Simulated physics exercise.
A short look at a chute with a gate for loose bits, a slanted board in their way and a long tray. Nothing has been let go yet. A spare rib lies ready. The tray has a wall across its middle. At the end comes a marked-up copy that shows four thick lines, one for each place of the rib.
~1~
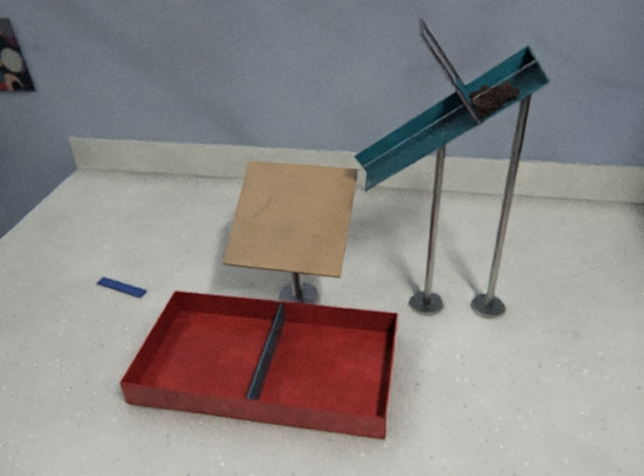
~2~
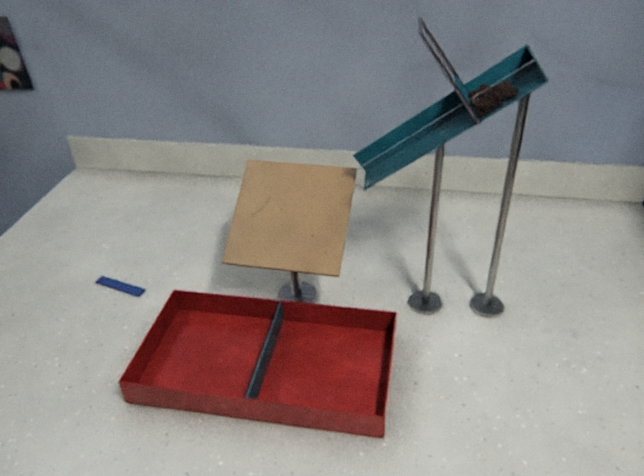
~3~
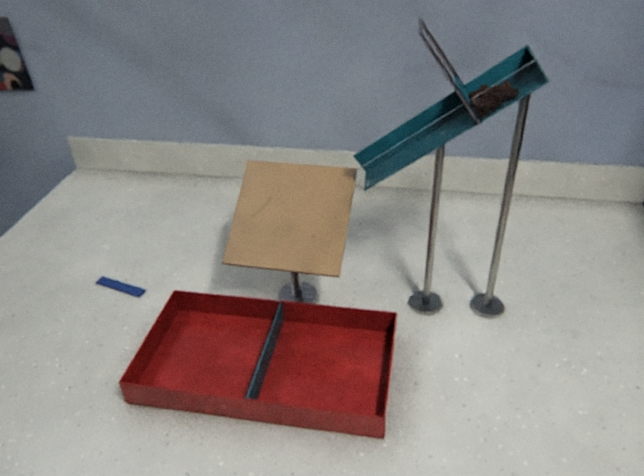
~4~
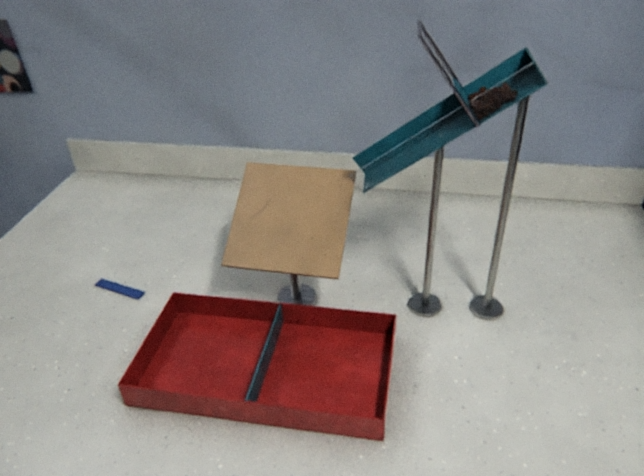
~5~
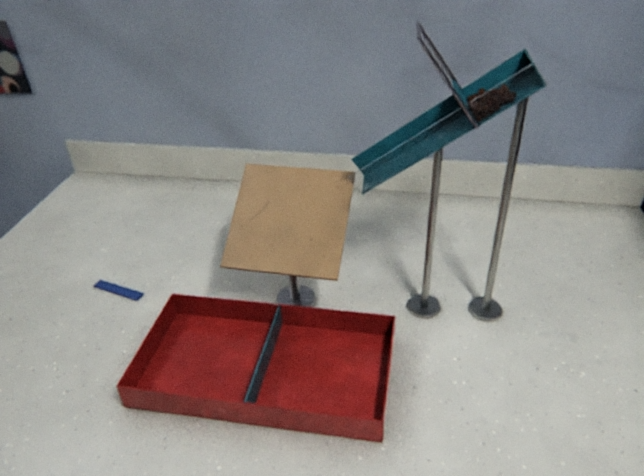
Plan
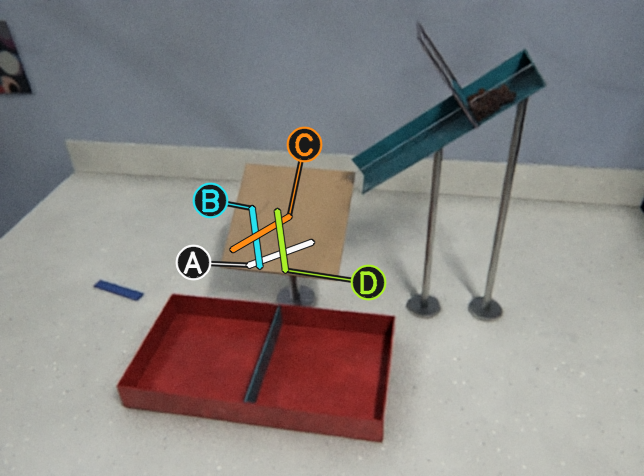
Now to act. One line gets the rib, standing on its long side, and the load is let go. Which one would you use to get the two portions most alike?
The best line is B.
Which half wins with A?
The left half.
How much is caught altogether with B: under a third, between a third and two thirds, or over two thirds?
Over two thirds.
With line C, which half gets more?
The left half.
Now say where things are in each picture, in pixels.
Load behind the gate near (488, 98), allspice berries; lip of the chute near (366, 182), sloping fairly steeply, in the first frame.
Middle of the board near (290, 214), tilted fairly steeply; middle of its low edge near (279, 269); of its high edge near (301, 163), in the second frame.
Front corners of the tray near (119, 382) and (385, 417); front end of its middle wall near (246, 399); gate still shut near (460, 88), in the third frame.
Middle of the load near (486, 99); lip near (364, 183), in the fourth frame.
Middle of the load near (485, 101); lip near (363, 185), in the fifth frame.
On the marked copy, line A from (311, 242) to (249, 265); line B from (252, 208) to (259, 266); line C from (289, 216) to (232, 249); line D from (277, 211) to (285, 270).
Choosing A, of what is caught, the bulk in the left half, a small share in the right.
Choosing B, of what is caught, close to two thirds in the left half, close to a third in the right.
Choosing C, of what is caught, the bulk in the left half, close to a quarter in the right.
Choosing D, of what is caught, only a few in the left half, all but a few in the right.
